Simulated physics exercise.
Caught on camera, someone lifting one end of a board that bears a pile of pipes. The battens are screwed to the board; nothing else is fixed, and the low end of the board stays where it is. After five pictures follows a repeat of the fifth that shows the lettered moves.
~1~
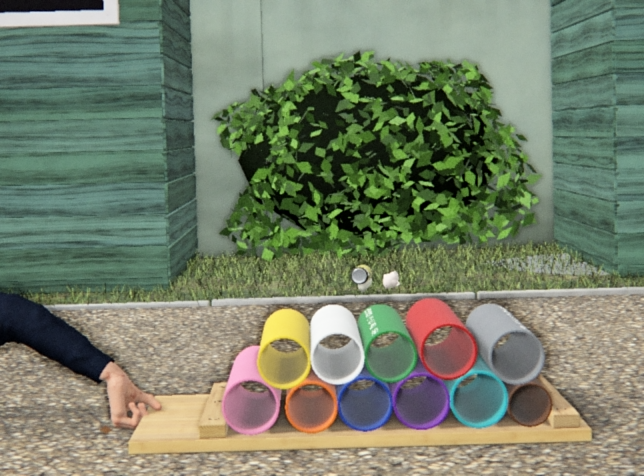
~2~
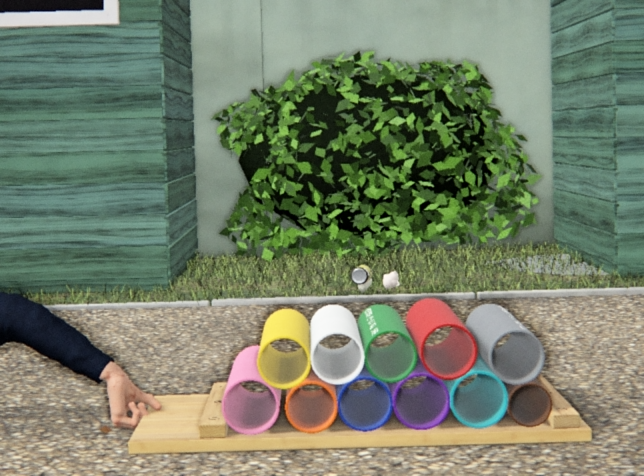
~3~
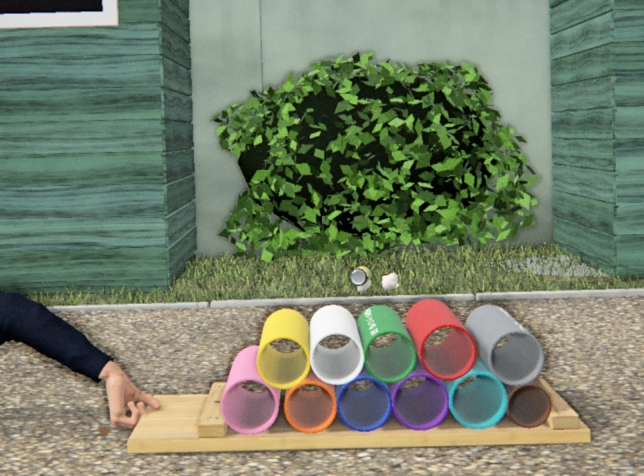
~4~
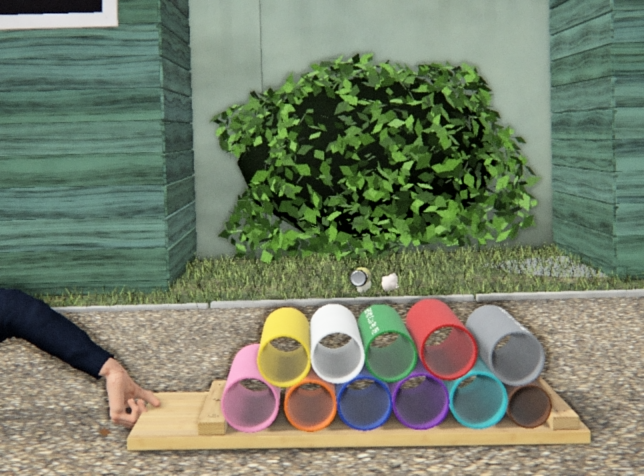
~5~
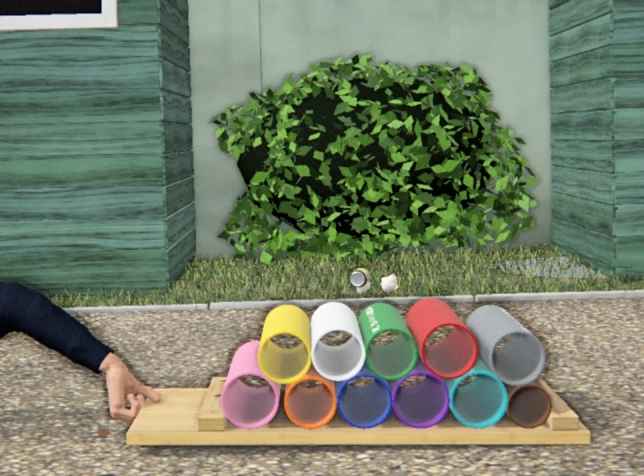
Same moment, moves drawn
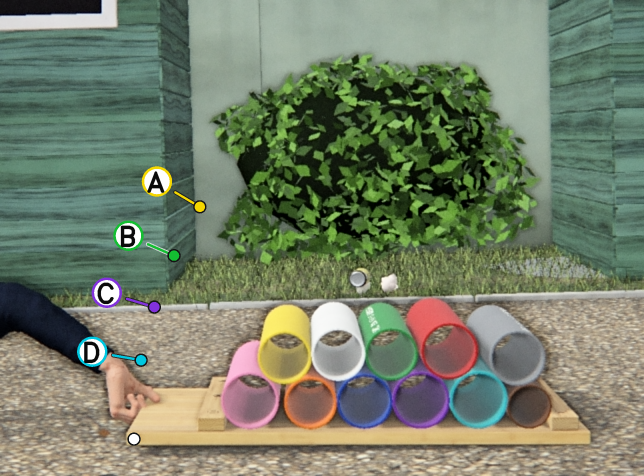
A hand at the left end of a wooden board barely moves, its fingers staying on the wood while the board shows no clear lift. The colourful pipes stay stacked in two rows between the battens, yellow, white, green, red and grey on top, with the leafy bush behind unchanged to the end.
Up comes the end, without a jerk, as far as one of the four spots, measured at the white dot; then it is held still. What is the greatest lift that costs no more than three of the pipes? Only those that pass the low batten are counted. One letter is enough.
Stop at B.
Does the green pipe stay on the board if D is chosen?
Yes.
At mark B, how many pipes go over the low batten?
The count is one.
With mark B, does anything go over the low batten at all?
At B: Yes.
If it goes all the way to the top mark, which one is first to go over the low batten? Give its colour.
It is the grey one.
On the marked copy, A at (200, 207); B at (174, 256); C at (154, 307); D at (141, 360); the white dot at (134, 439).
Following B. Soon after the start, board at 16°.
Later, board at 25°.
In the end, board at 25°, one over the low batten (grey).
As for the rest, A five over the low batten; C one over the low batten (grey); D none over the low batten.
